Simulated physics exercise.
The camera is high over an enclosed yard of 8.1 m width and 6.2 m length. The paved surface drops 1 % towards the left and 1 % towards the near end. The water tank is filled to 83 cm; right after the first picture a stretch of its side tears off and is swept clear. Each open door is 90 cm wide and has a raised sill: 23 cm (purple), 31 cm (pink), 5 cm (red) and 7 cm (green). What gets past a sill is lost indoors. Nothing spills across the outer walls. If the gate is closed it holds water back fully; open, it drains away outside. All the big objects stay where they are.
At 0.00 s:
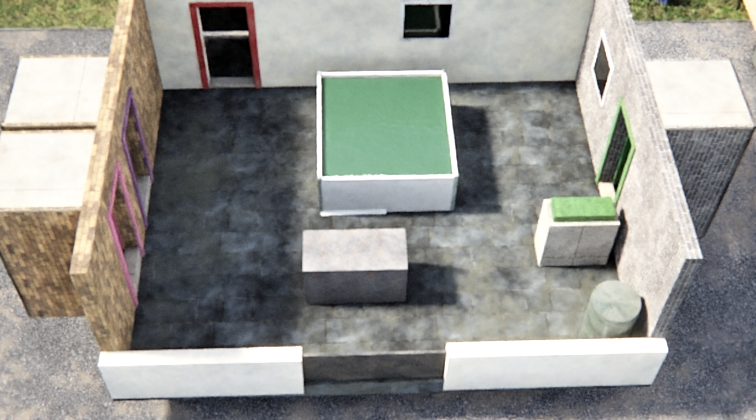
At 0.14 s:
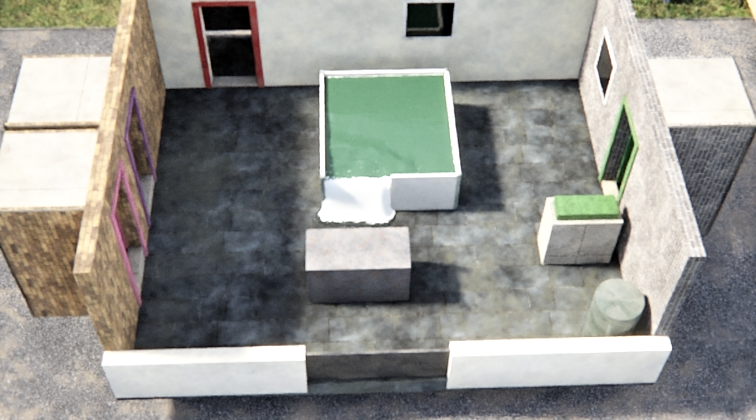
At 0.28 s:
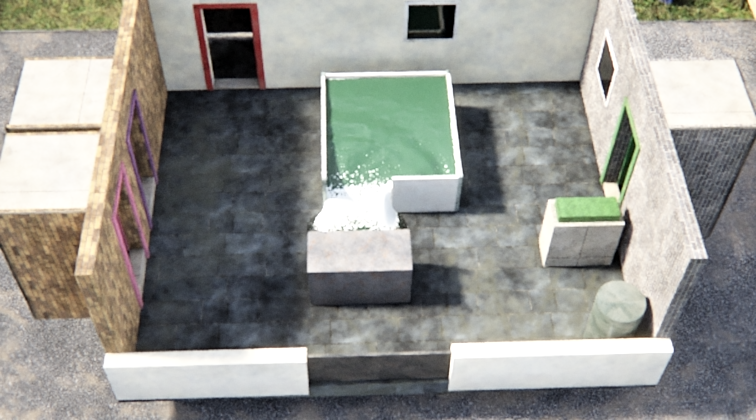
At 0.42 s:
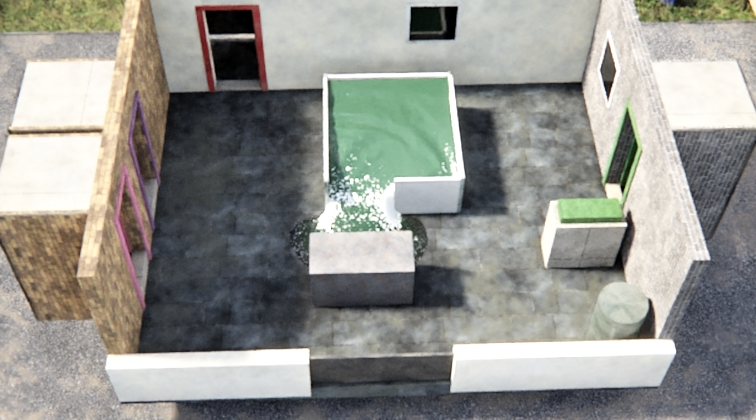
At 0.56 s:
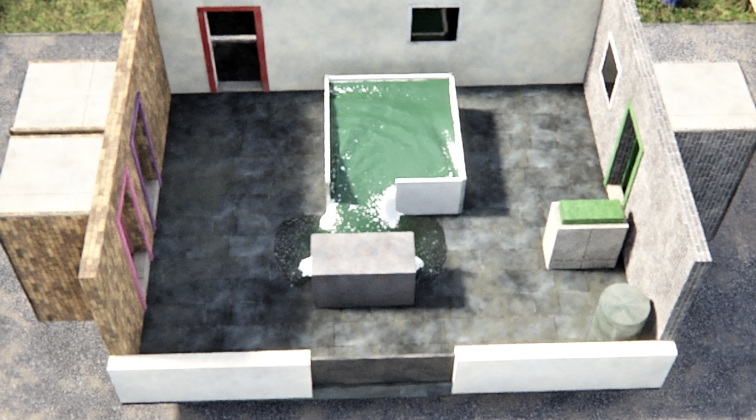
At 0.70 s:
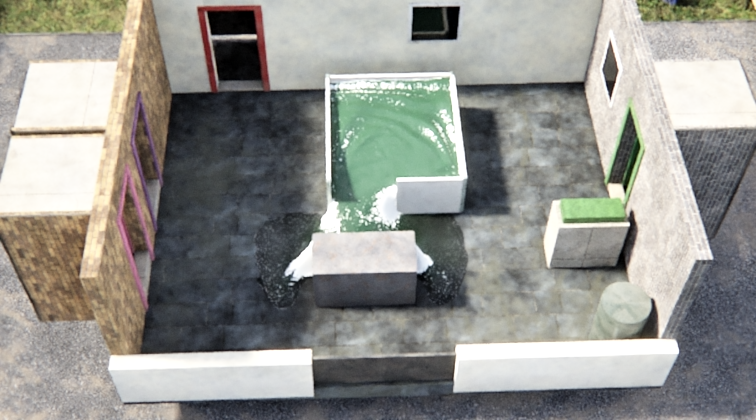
In a walled yard with dark paving, a raised white tank of still green water stands behind a grey block. Part of the tank's near wall gives way and water gushes out in white foam, strikes the block, then splits around both its sides, spreading over the paving as ripples cross the tank.
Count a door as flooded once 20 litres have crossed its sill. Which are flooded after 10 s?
Within that time: At the purple door it keeps below the limit; at the pink door it stays under the limit; at the red door it passes the limit; at the green door it passes the limit.
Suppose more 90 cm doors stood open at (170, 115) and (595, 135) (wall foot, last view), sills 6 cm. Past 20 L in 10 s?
In that order: Past it, not over.
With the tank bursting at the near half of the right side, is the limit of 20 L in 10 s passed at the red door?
Then: Red below.
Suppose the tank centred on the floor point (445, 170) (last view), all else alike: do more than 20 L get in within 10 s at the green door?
Then: Green not over.
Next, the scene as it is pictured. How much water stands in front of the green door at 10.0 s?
Some 6.5 cm.
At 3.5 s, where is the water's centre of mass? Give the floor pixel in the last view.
Near (359, 211).
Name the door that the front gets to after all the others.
The red one.
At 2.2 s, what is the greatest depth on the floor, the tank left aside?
About 57 cm.
After 1.4 s water covers 25 % of the floor and is deepest (70 cm) near (354, 260); purple door not reached, pink door not reached, red door not reached, green door not reached.
After 2.2 s water covers 50 % of the floor and is deepest (57 cm) near (354, 260); purple door 24 cm at the sill, 0 L in, pink door 33 cm at the sill, 0 L in, red door not reached, green door 4 cm at the sill, 0 L in.
After 3.5 s water covers 65 % of the floor and is deepest (40 cm) near (354, 260); purple door 20 cm at the sill, 2 L in, pink door 25 cm at the sill, 2 L in, red door not reached, green door 15 cm at the sill, 84 L in.
After 6.0 s water covers 90 % of the floor and is deepest (26 cm) near (354, 260); purple door 14 cm at the sill, 2 L in, pink door 18 cm at the sill, 3 L in, red door 10 cm at the sill, 27 L in, green door 13 cm at the sill, 176 L in.
After 10.0 s water covers 100 % of the floor and is deepest (17 cm) near (138, 381); purple door 8 cm at the sill, 2 L in, pink door 14 cm at the sill, 3 L in, red door 8 cm at the sill, 67 L in, green door 7 cm at the sill, 200 L in.
